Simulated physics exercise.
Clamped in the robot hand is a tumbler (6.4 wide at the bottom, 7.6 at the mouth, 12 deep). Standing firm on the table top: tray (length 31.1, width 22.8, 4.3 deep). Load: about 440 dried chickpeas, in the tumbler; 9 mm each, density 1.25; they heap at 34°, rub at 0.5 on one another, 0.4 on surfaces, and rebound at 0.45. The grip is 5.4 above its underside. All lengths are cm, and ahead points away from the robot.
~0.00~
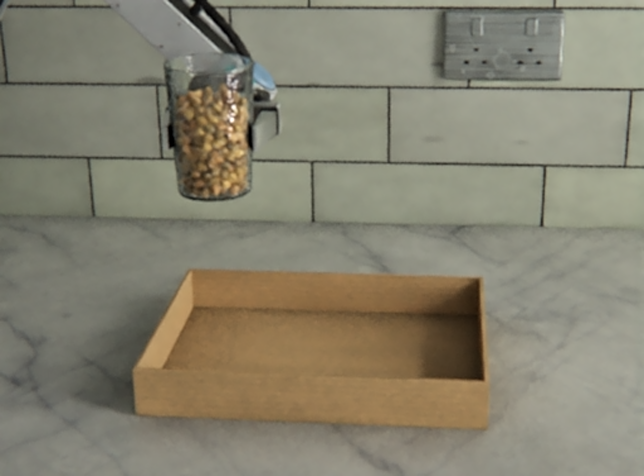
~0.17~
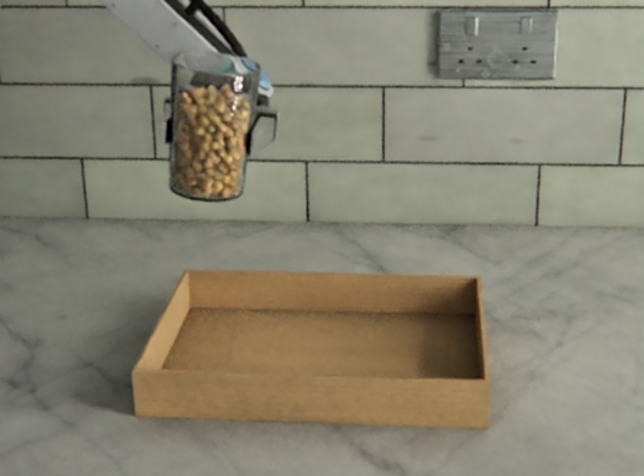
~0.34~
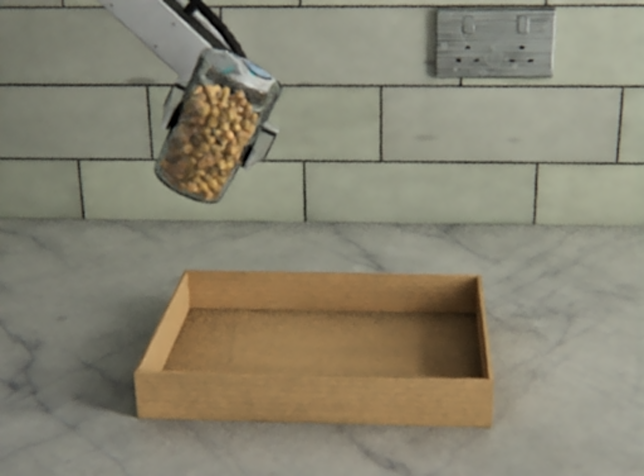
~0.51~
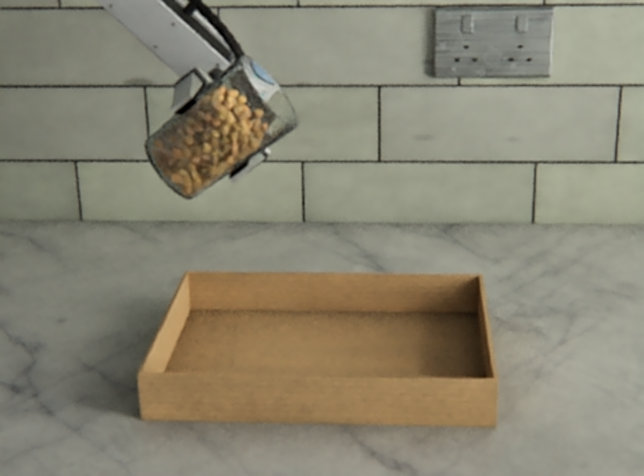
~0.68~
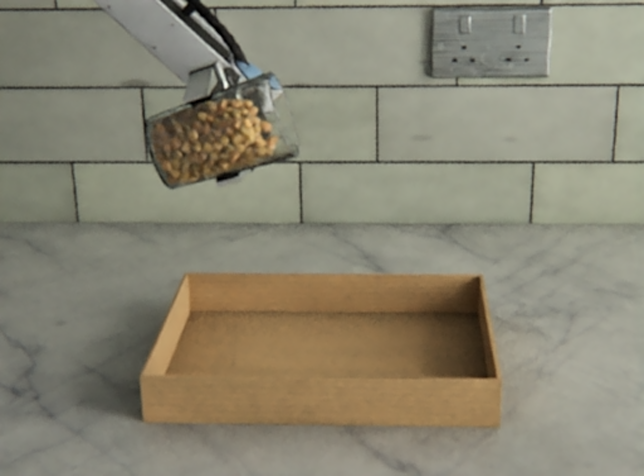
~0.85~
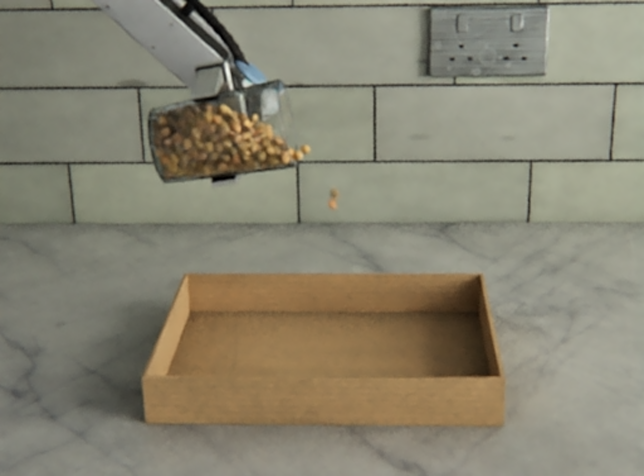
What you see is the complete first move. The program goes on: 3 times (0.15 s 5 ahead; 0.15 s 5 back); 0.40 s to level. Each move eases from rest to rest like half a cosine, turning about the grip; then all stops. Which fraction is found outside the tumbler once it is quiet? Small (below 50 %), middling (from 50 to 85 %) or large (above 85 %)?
Outside the tumbler the share is middling, from 50 to 85 %.
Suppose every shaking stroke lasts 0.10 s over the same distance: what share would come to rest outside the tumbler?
It would be near 75 per cent.
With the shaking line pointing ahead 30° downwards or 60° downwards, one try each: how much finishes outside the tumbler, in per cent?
Some 35 and 5 per cent.
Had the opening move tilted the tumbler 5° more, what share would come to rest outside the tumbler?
In that case some 75 per cent.
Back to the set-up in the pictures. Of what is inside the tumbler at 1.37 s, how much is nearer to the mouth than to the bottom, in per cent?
About 65 per cent.
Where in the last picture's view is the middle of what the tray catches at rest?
Around (378, 354).
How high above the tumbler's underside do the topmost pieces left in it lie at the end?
Some 5.5 cm.
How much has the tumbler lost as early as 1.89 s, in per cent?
Near 60 per cent so far.
After 1.37 s, tilted 80° forward, highest piece 24 above the table; 290 in the tumbler, 129 in the tray, 17 in flight or on a rim.
After 1.89 s, tilted 58° forward, highest piece 25 above the table; 268 in the tray, 165 in the tumbler, 3 in flight or on a rim.
After 2.35 s, level, highest piece 23 above the table; 271 in the tray, 165 in the tumbler.
After 3.40 s, level, highest piece 23 above the table; 271 in the tray, 165 in the tumbler.
At rest, 271 in the tray, 165 in the tumbler. That is 62 % outside the tumbler.
